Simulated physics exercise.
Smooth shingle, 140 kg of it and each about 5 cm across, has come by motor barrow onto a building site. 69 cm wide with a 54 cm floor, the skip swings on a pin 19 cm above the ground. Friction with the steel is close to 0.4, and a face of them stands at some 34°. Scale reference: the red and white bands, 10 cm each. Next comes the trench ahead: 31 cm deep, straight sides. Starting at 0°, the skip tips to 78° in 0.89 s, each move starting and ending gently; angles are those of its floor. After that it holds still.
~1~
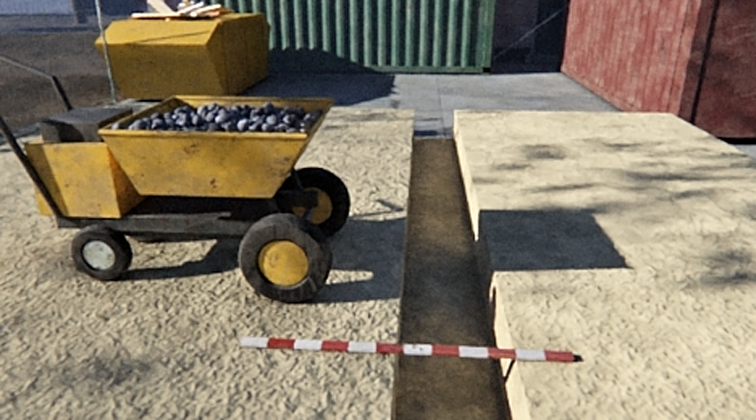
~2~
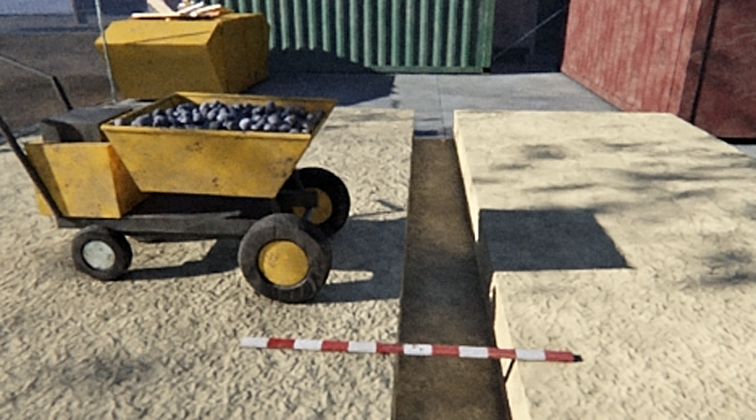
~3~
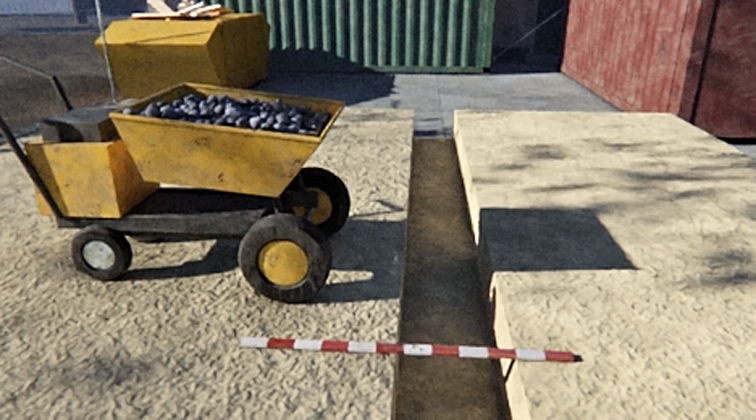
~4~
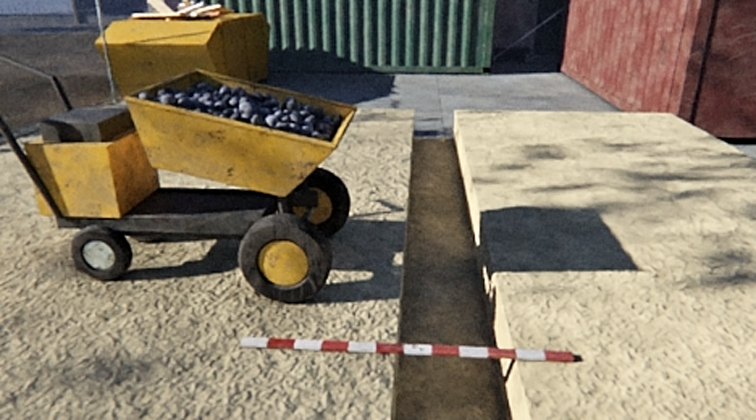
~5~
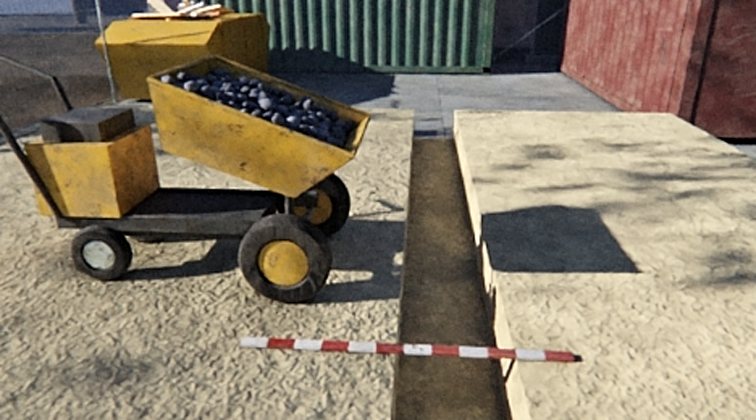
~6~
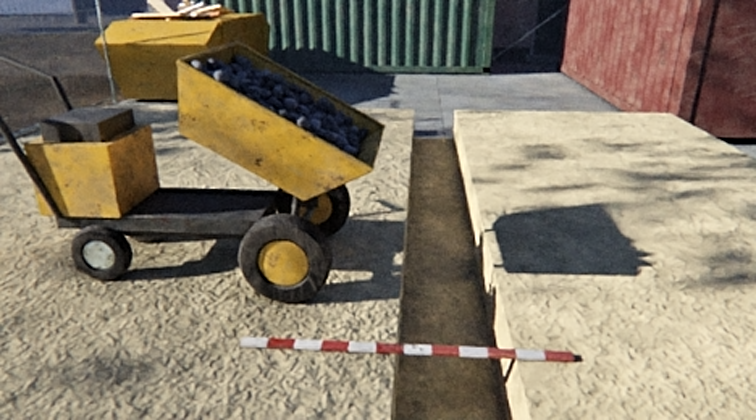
The video shows a yellow motor barrow loaded with dark, smooth stones beside a narrow trench on a building site. Its skip tilts steadily further toward the right, the back rising while the stones stay inside.
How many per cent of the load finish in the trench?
About 84 per cent.
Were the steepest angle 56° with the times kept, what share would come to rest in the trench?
In that case around 55 percent.
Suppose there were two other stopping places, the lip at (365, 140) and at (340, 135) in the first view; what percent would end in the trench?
Roughly 30 in a hundred from the first, 50 in a hundred from the second.
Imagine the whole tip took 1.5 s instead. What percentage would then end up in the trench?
Then about 95 per cent.
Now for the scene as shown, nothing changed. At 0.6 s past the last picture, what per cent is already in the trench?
Approx. 55 % of the load.
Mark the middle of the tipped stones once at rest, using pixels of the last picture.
The tipped stones centre close to (462, 315).
Then, 0.3 s after the last picture the floor is at 66°, 100 % in the skip; the foremost stones are at (429, 208).
Then, 0.6 s after the last picture the floor is at 78°, 39 % in the skip, 54 % in the trench, 7 % past the trench; the foremost stones are at (530, 271).
Then, 1.0 s after the last picture the floor is at 78°, 7 % in the skip, 78 % in the trench, 16 % past the trench; the foremost stones are at (667, 267).
Then, 2.9 s after the last picture the floor is at 78°, 0 % in the skip, 84 % in the trench, 16 % past the trench; the foremost stones are past the picture's edge.
